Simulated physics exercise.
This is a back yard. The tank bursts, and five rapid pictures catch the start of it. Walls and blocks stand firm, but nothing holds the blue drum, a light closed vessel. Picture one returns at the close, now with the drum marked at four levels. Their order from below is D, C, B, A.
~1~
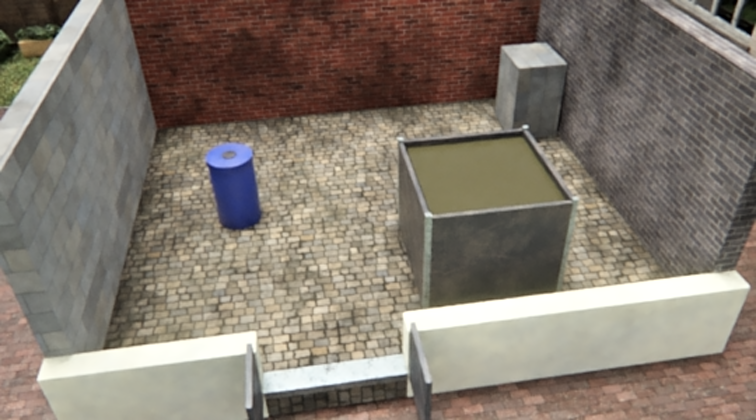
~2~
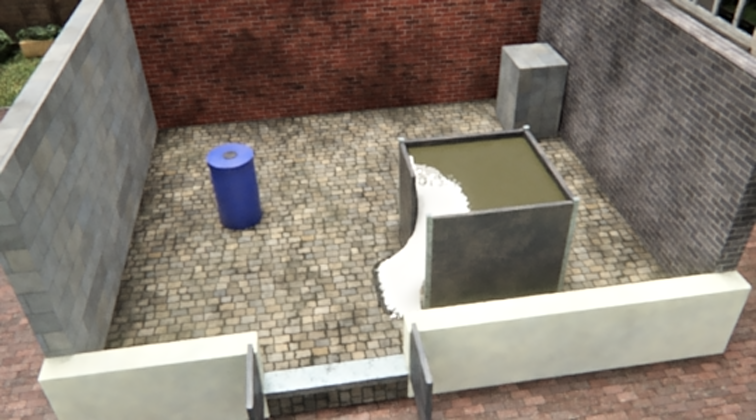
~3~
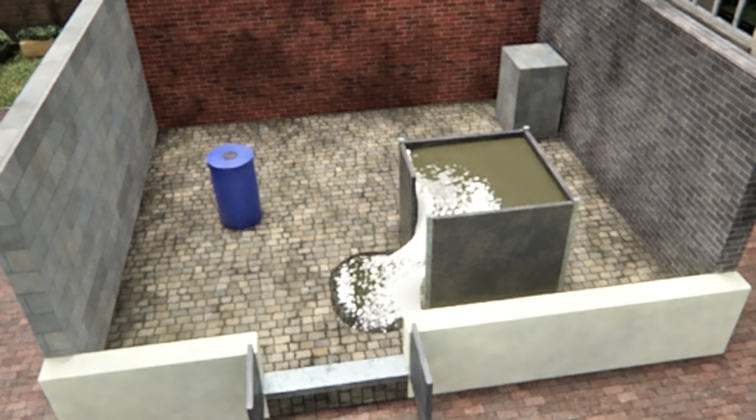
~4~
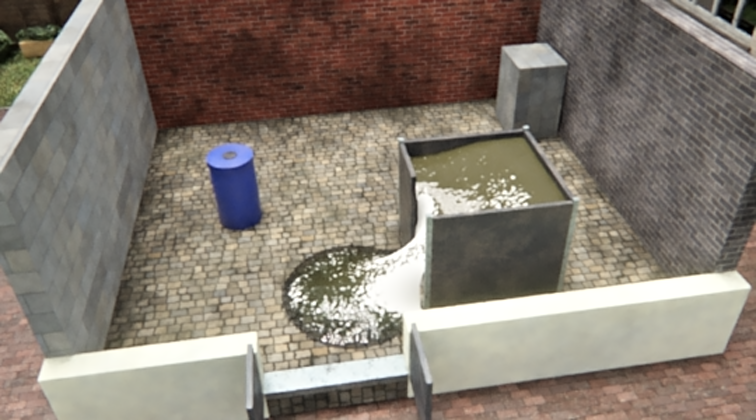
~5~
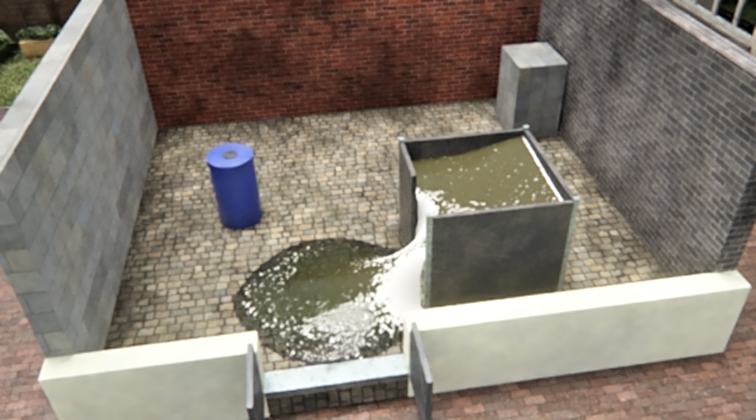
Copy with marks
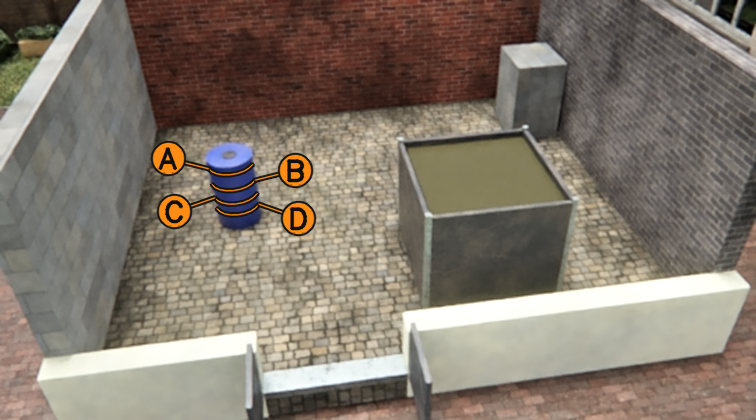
The clip opens on a walled, cobbled back yard with a blue drum on the left and a full square tank of murky water on the right. Foaming water pours from the tank's left side onto the ground, then spreads leftward in a widening dark puddle as the tank's level drops.
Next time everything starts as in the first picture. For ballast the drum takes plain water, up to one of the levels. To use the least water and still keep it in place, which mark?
Use line D.
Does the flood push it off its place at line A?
No.
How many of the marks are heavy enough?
All of them.
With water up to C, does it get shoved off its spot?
No, that is safe.
On the marked copy, A at (230, 174); B at (233, 190); C at (235, 203); D at (237, 214); from the bottom up D, C, B, A.
With A, it does not move.
With B, it does not move.
With C, it does not move.
With D, it shifts by a finger or two and stays.
